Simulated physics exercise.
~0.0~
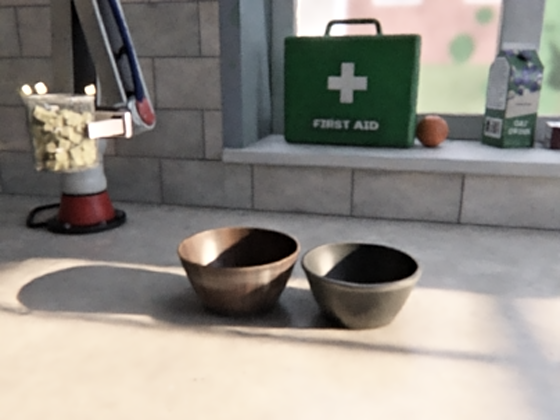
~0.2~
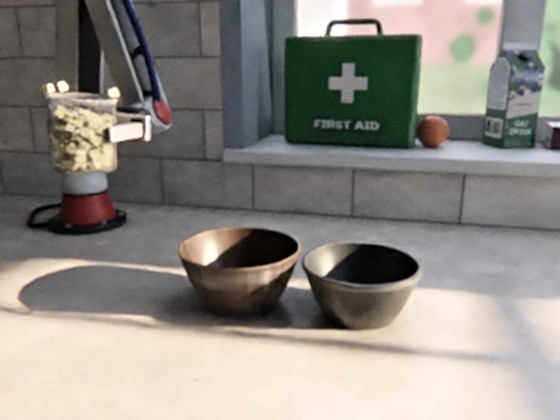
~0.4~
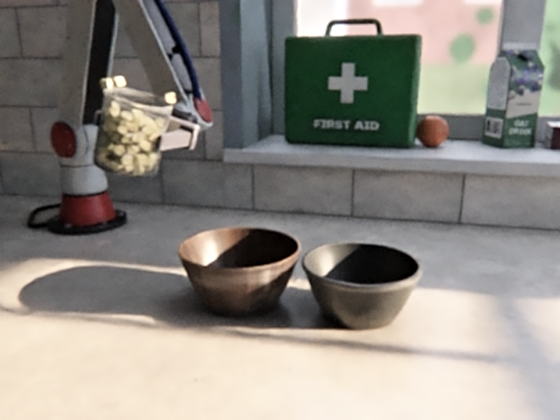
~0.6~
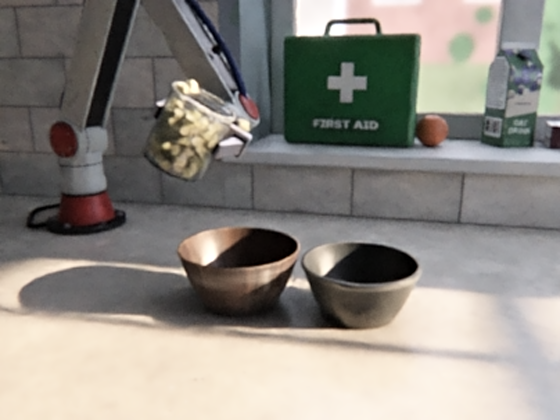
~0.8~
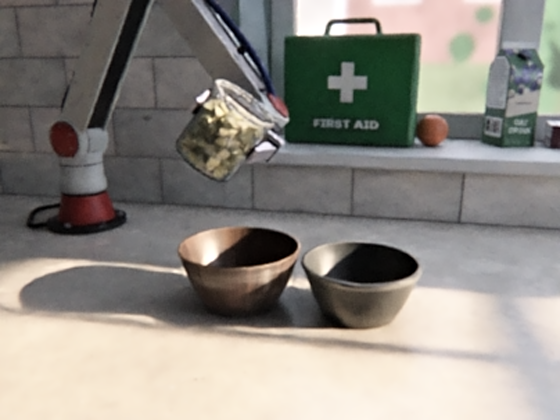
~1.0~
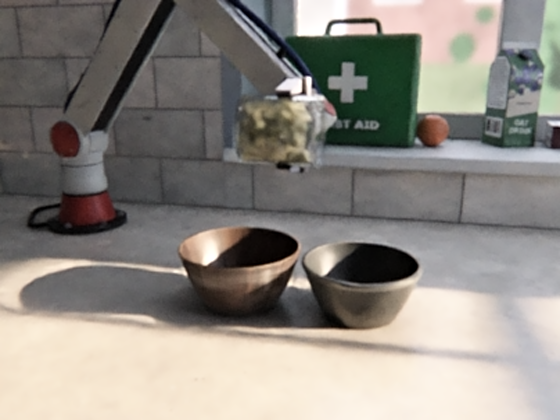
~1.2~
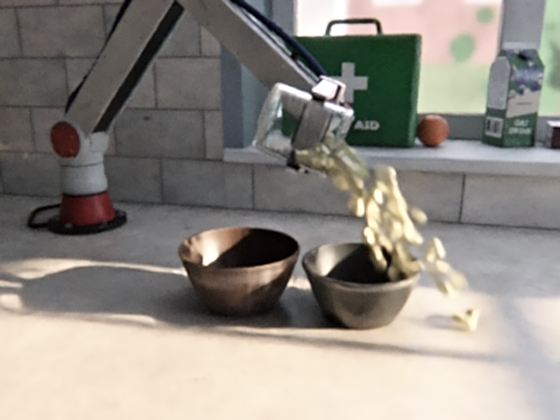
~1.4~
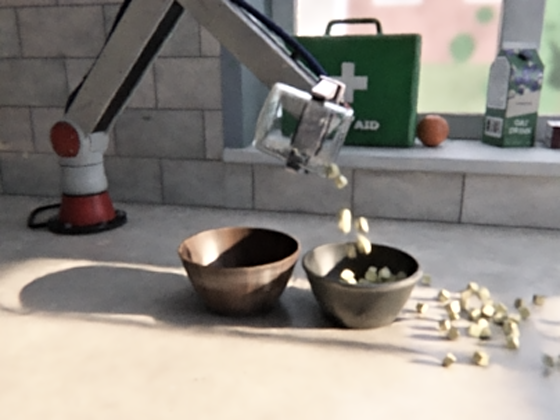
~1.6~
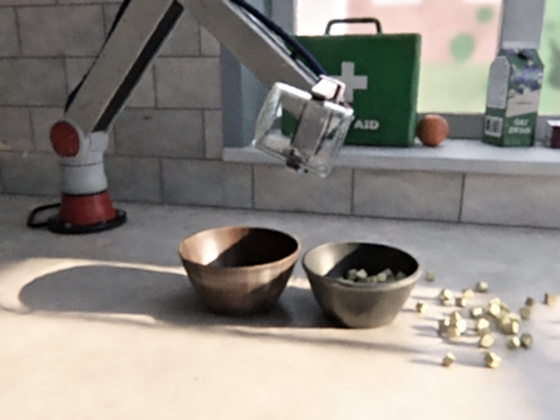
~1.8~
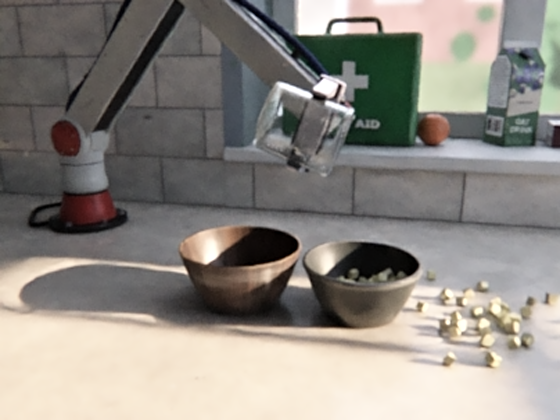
A robot arm carried a clear cup of pale diced vegetables rightward over two bowls, tipping it until the pieces poured toward the darker right bowl; some landed inside, many scattered on the table beyond, and the emptied cup stayed tilted above.
